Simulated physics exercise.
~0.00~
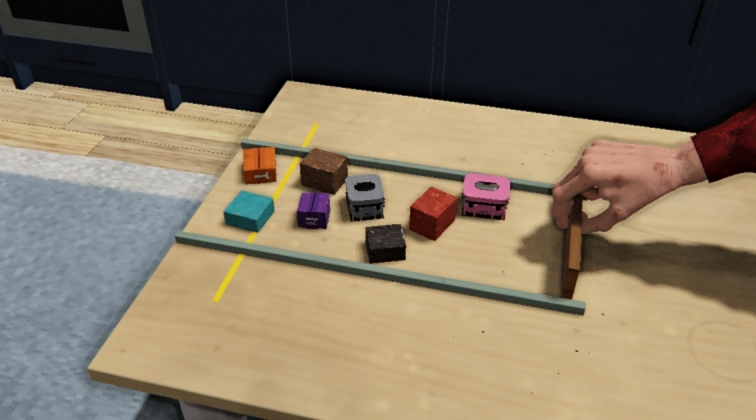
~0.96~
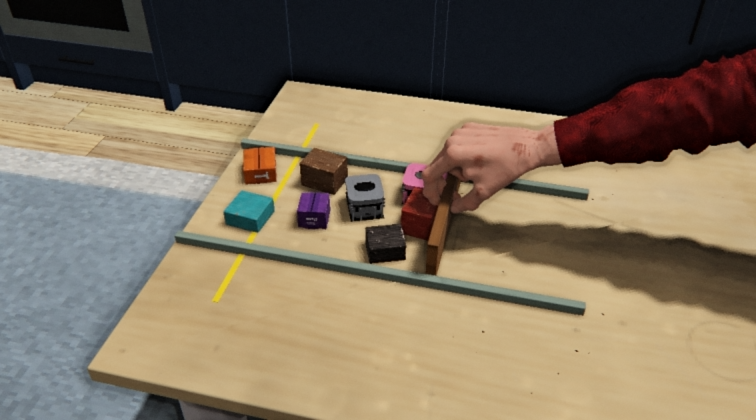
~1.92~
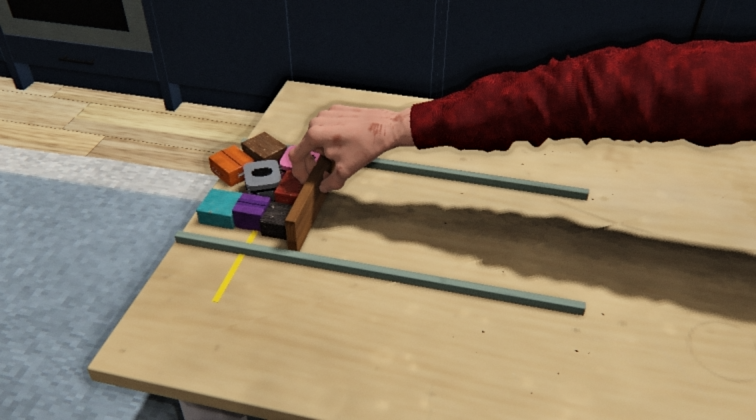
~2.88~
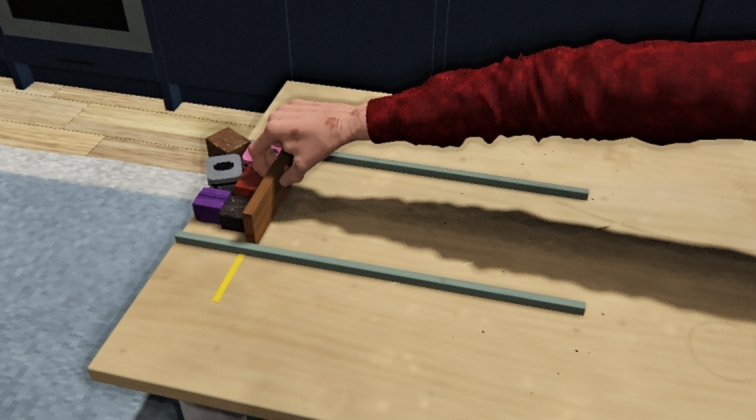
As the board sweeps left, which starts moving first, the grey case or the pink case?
The pink case starts moving first. The grey case is still in its place when the pink one is already being pushed left.
On a kitchen tabletop, a red-sleeved hand sweeping a board left between rails, bunching small blocks, the turquoise and orange ones going over the edge.
